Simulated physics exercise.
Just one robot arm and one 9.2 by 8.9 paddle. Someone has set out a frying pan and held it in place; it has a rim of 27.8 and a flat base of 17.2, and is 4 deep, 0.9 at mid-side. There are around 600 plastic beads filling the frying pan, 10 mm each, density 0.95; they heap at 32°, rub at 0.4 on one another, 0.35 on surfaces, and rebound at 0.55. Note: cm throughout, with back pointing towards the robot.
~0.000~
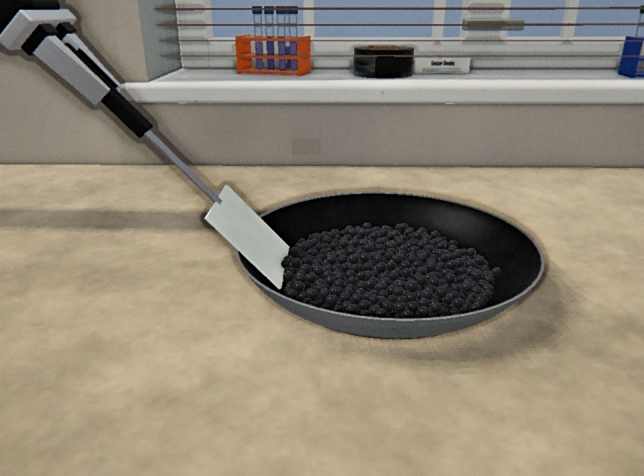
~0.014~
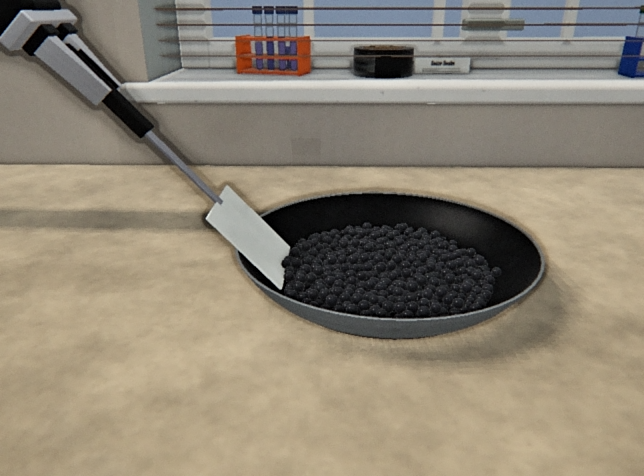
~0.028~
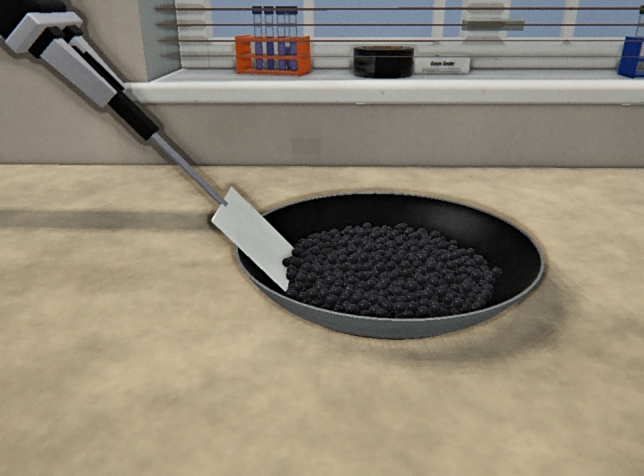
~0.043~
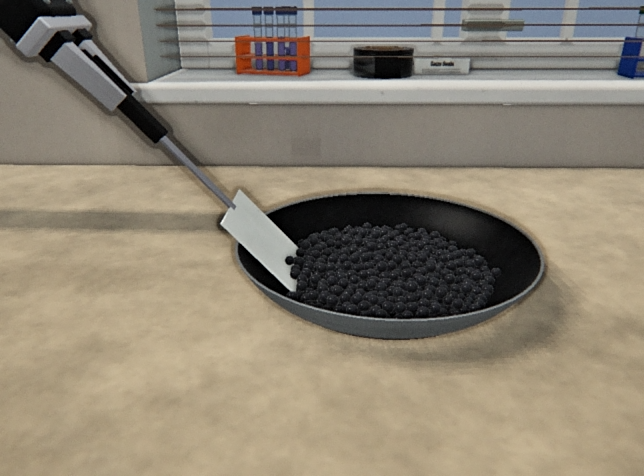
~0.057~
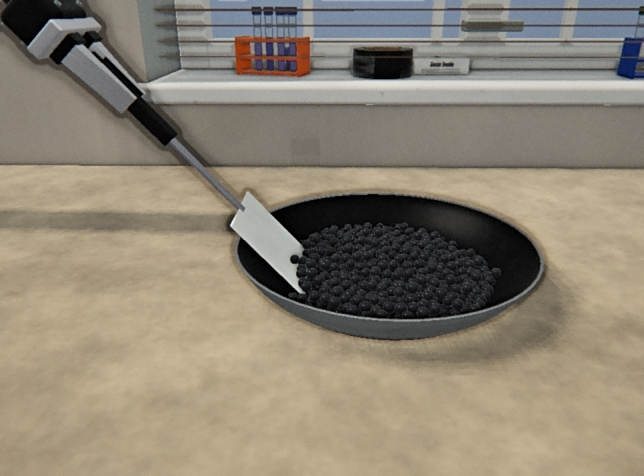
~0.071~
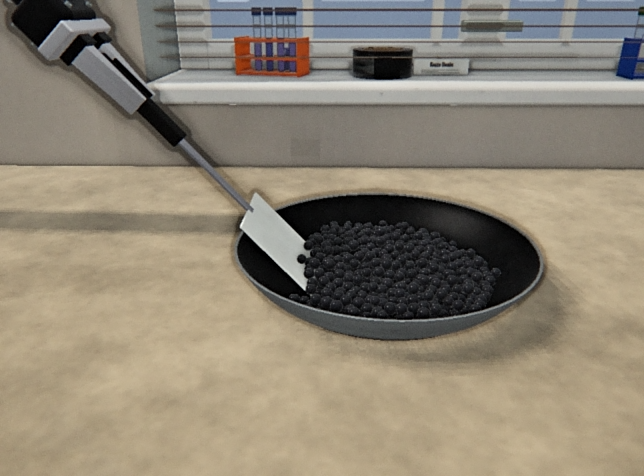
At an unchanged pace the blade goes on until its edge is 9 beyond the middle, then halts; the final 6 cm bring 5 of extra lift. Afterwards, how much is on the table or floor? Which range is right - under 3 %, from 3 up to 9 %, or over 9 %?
Right range: From 3 up to 9 %.
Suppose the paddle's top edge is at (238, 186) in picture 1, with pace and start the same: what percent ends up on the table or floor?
Some 5 per cent.
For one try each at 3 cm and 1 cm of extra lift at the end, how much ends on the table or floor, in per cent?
Try one gives about 5 in a hundred, try two about 5 in a hundred.
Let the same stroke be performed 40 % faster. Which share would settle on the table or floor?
I'd expect near 10 per cent.
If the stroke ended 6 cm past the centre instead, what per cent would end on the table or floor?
That would be something like 0 in a hundred.
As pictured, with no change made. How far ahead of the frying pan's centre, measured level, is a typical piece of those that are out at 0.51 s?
The distance is about 22 cm.
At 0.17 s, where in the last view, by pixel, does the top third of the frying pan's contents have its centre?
Roughly pixel (404, 258).
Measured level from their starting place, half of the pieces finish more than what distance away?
4 cm.
After 0.17 s, sloping 48°, highest piece 3 above the table; 599 in the frying pan.
After 0.26 s, sloping 48°, highest piece 5 above the table; 599 in the frying pan.
After 0.51 s, sloping 48°, highest piece 4 above the table; 569 in the frying pan, 30 on the table or floor.
After 1.56 s, sloping 48°, highest piece 4 above the table; 569 in the frying pan, 30 on the table or floor.
In the end, 569 in the frying pan, 30 on the table or floor. That is 5 % on the table or floor.
